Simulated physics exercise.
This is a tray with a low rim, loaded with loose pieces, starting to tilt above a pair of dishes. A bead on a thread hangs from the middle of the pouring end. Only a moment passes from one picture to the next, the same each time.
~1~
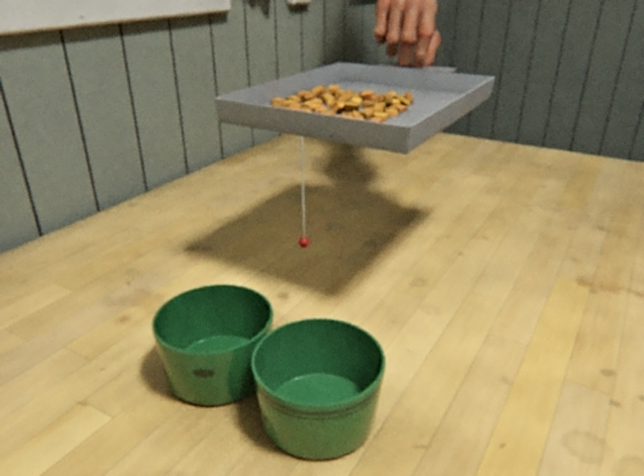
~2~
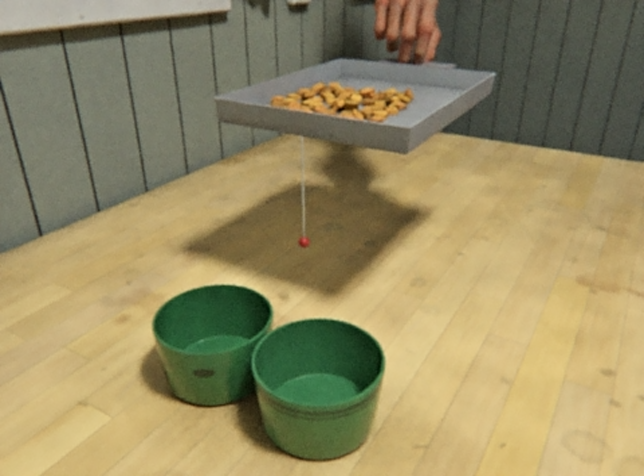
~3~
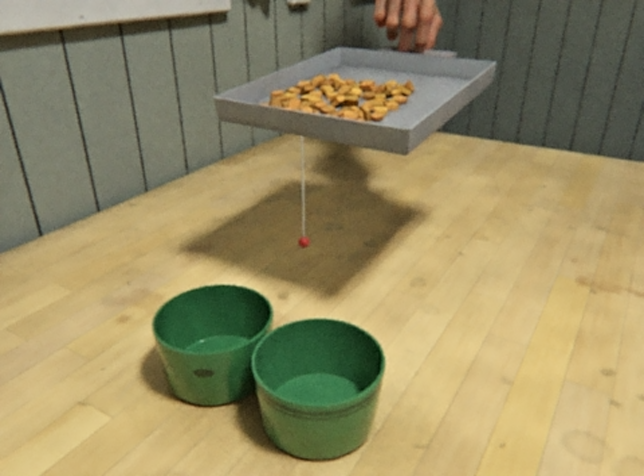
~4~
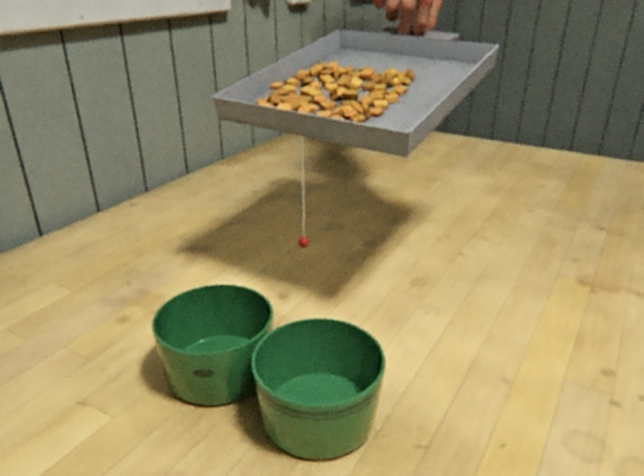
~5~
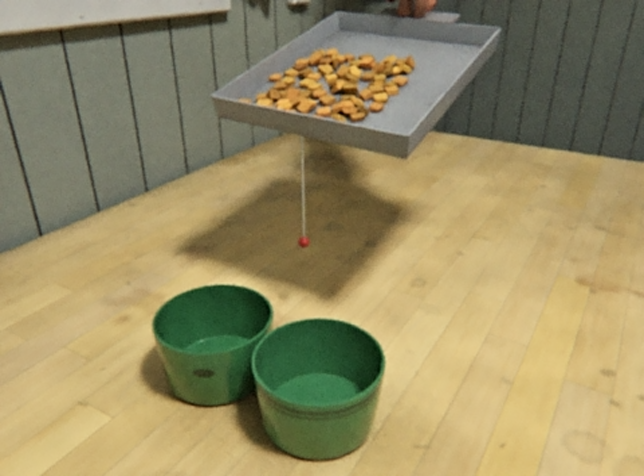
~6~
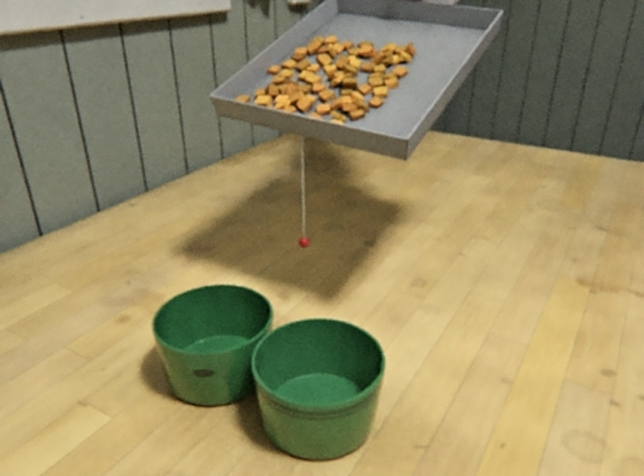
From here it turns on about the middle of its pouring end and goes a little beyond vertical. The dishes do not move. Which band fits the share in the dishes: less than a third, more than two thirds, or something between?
The two hold less than a third of the load.
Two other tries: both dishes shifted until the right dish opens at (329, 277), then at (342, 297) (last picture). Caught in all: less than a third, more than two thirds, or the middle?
One: In the middle band. Two: Above two thirds.
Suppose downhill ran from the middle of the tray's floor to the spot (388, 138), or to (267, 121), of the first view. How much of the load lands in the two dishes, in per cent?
In turn 0 and 0 in a hundred.
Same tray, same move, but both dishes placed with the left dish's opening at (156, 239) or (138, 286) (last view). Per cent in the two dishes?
About 20 and 0 per cent.
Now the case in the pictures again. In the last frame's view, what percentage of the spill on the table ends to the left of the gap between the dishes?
Close to 20 per cent.
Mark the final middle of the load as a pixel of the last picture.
At about (313, 347).
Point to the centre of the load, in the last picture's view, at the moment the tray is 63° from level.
Roughly at (314, 110).
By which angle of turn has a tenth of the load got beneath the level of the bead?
Around 115° of tilt.
Just after the last frame, tray tipped steeply; every one on the tray.
A moment on, tray tipped past a quarter turn; the larger part on the tray; just a few in the left dish; about a tenth outside both; just a few in the air.
Further on, tray tipped past a quarter turn; just a few in the right dish; about a tenth in the left dish; almost all outside both.
When it is over, tray tipped past a quarter turn; just a few in the right dish; about a tenth in the left dish; almost all outside both.
